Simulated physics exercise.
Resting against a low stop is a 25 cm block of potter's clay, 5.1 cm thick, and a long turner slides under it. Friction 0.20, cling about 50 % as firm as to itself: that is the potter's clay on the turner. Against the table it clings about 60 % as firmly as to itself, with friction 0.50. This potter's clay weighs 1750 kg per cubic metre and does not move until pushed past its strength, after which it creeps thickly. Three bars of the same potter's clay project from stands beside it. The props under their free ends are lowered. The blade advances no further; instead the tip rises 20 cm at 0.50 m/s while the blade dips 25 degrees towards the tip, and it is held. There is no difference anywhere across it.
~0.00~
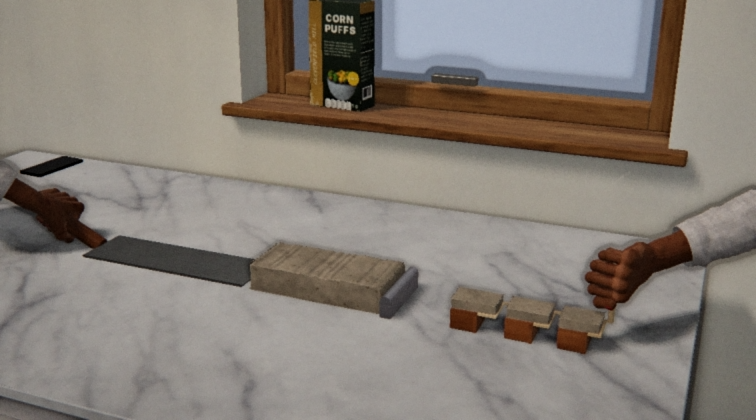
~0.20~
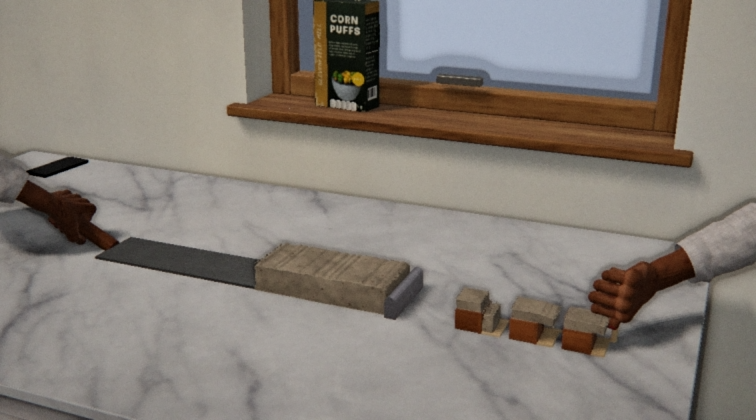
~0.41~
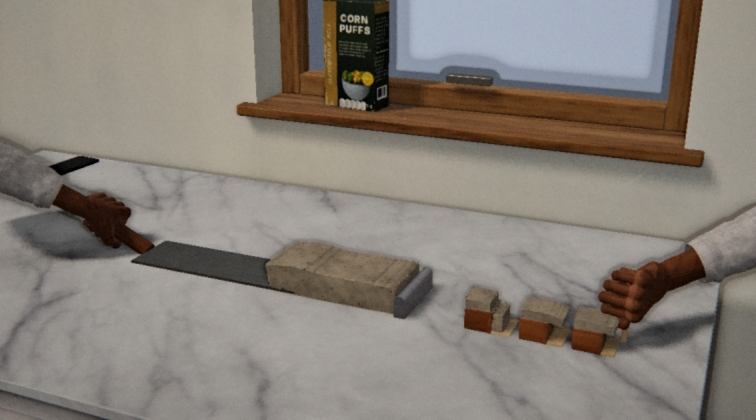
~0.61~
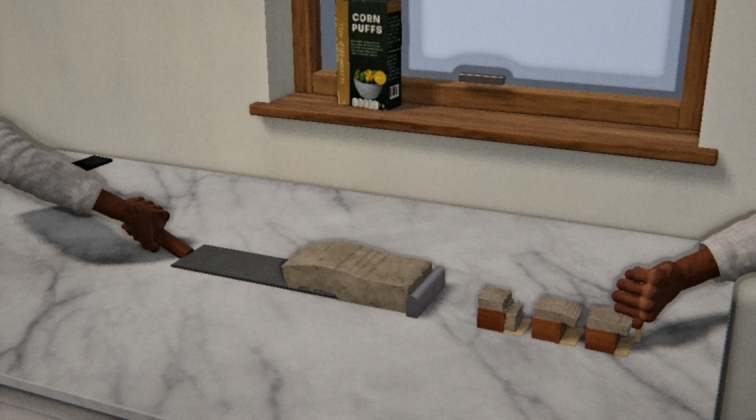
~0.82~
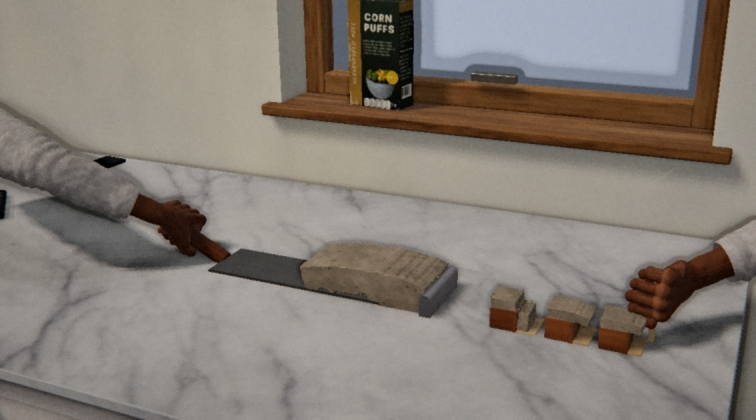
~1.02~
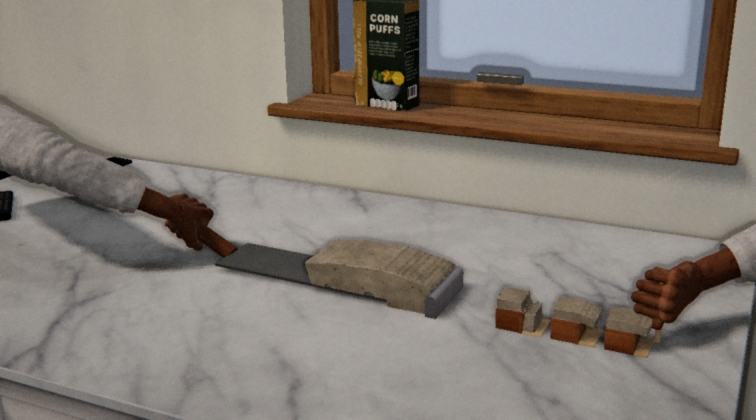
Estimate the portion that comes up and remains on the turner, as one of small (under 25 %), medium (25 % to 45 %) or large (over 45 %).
I'd go with the uppermost option, over 45 percent.
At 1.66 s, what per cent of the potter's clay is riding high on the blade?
60 percent.
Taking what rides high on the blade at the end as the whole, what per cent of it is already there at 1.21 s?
70 per cent.
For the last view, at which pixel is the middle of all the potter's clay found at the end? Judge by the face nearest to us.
It sits close to (368, 215).
After 1.21 s, the tip is 9.8 cm up.
After 1.43 s, the tip is 20 cm up and 59 % is riding high on the blade.
After 1.66 s, the tip is 20 cm up and 59 % is riding high on the blade.
After 1.88 s, the tip is 20 cm up and 59 % is riding high on the blade.
After 2.50 s, the tip is 20 cm up and 59 % is riding high on the blade.
